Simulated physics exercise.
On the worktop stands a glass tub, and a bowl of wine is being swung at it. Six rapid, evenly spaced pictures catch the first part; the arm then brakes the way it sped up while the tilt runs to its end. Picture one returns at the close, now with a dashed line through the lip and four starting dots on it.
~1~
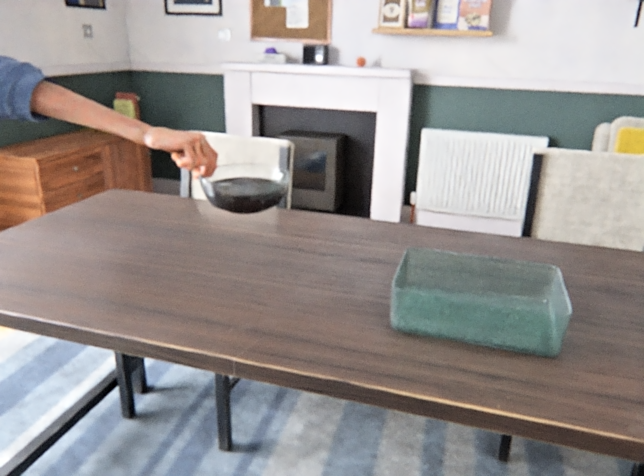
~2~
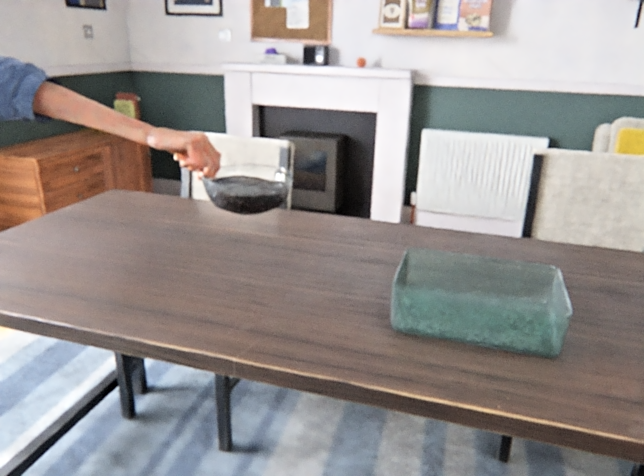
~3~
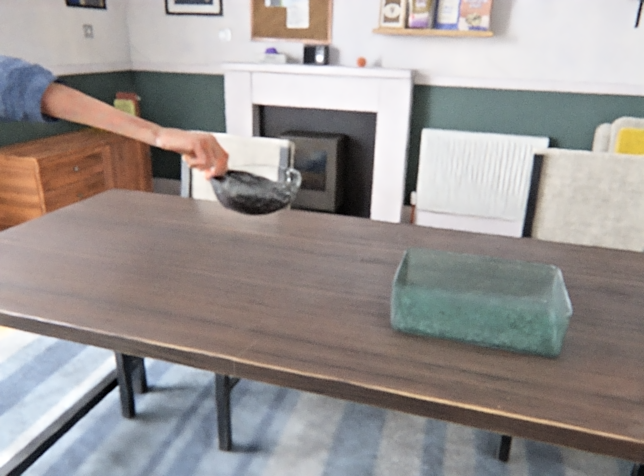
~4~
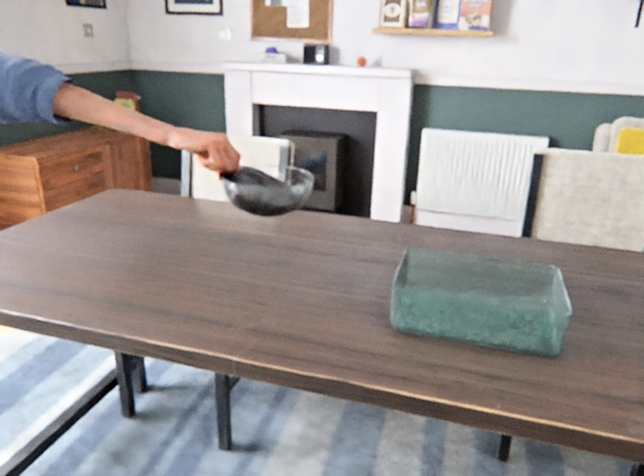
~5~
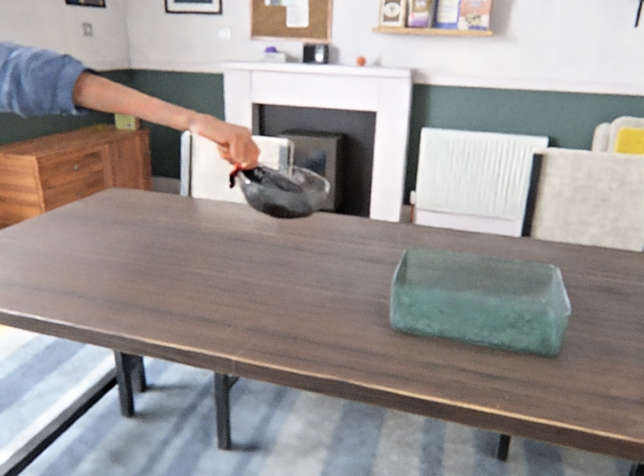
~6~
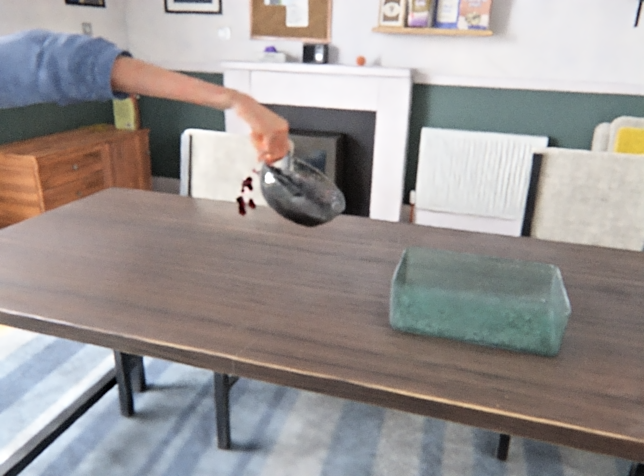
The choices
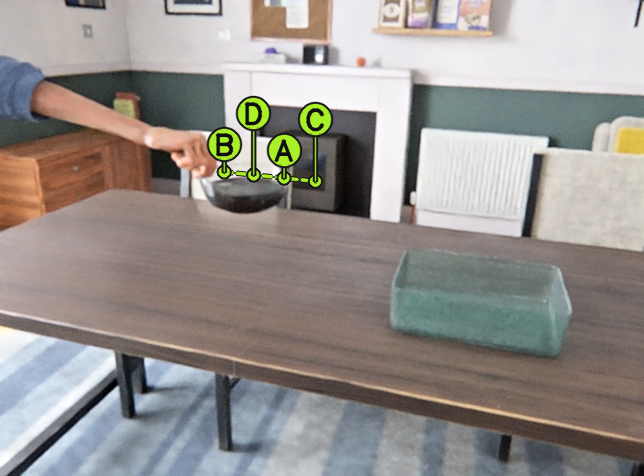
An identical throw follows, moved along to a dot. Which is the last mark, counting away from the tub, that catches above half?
The answer is dot C.
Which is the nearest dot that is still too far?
A it is.
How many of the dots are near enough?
One of the four.
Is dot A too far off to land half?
Yes.
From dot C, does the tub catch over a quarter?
Yes, it does.
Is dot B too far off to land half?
Yes, it does.
In lime, A at (284, 178); B at (224, 172); C at (315, 181); D at (253, 175).
For dot A, about 27 % lands in the tub, 66 % falls short and 7 % goes beside or beyond.
For dot B, about 0 % lands in the tub, 100 % falls short.
For dot C, about 69 % lands in the tub, 21 % falls short and 10 % goes beside or beyond.
For dot D, about 0 % lands in the tub, 97 % falls short and 3 % goes beside or beyond.
